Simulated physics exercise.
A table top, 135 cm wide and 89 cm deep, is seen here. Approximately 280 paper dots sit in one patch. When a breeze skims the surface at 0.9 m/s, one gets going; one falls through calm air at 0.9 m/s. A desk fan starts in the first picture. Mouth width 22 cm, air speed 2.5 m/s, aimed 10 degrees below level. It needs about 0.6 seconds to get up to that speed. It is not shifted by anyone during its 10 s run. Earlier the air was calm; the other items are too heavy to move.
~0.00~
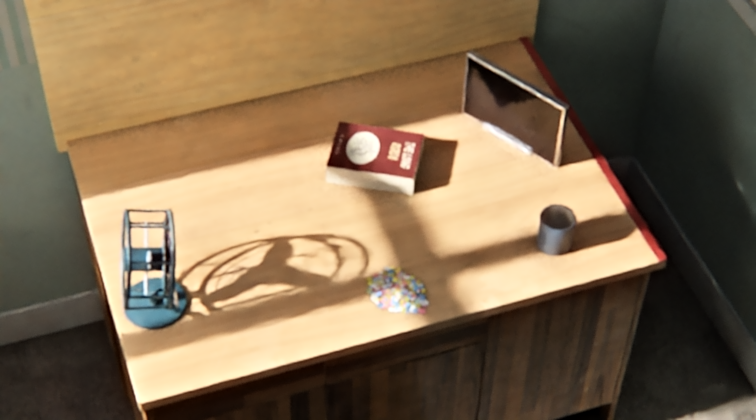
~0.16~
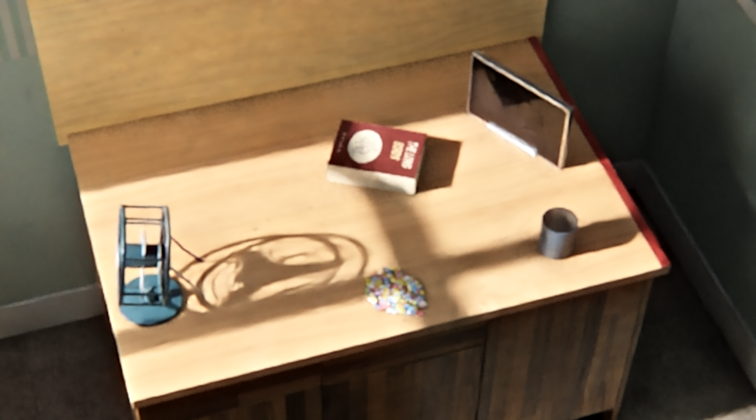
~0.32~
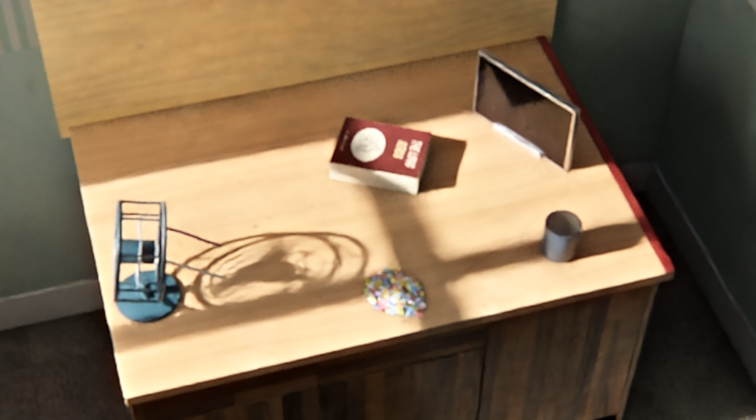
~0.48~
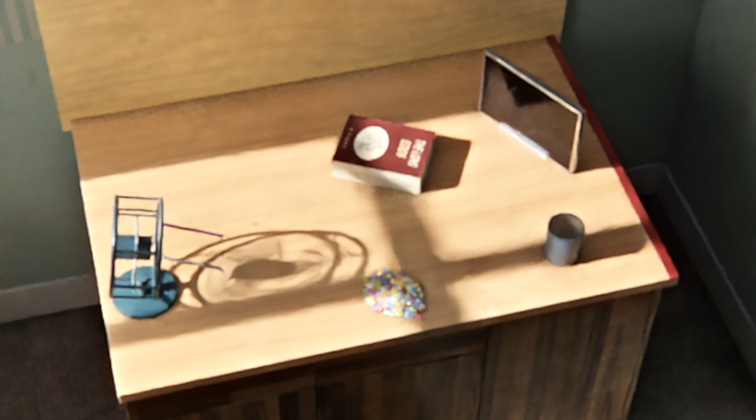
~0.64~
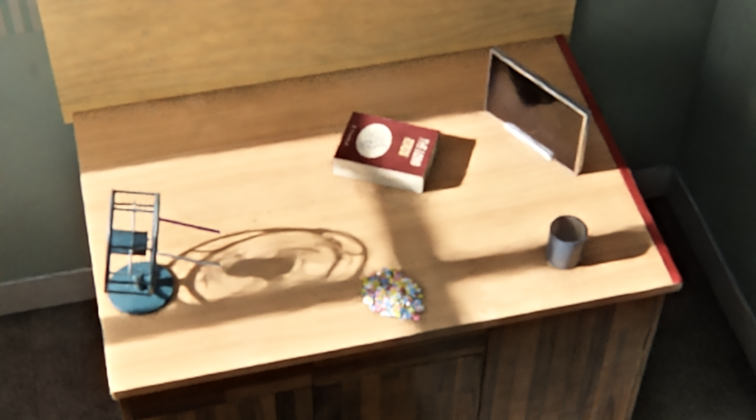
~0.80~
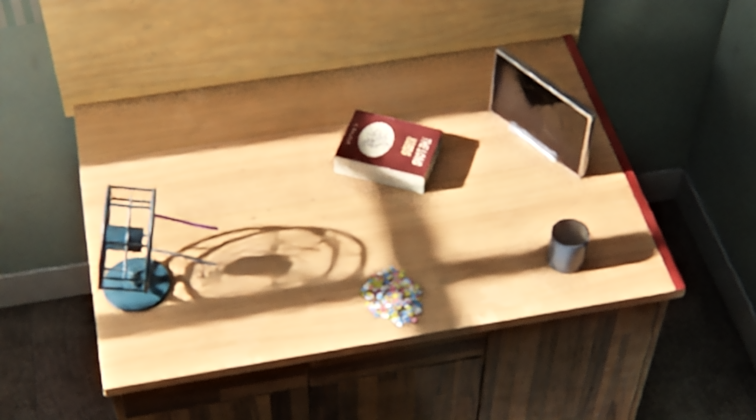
On a wooden table top, a blue desk fan starts spinning at left while a patch of colourful paper dots barely stirs.
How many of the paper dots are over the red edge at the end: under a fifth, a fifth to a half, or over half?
The amount is smaller than one fifth.
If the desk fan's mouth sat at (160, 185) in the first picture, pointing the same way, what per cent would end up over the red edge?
0 per cent.
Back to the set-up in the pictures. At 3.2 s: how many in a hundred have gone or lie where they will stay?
Roughly 100 % of them.
After 2.0 s, 5 % are on the move or not yet settled, 2 % are over the red edge.
After 3.2 s, 0 % are on the move or not yet settled, 3 % are over the red edge.
After 5.5 s, 0 % are on the move or not yet settled, 3 % are over the red edge.
After 10.0 s, at the end, 3 % are over the red edge.
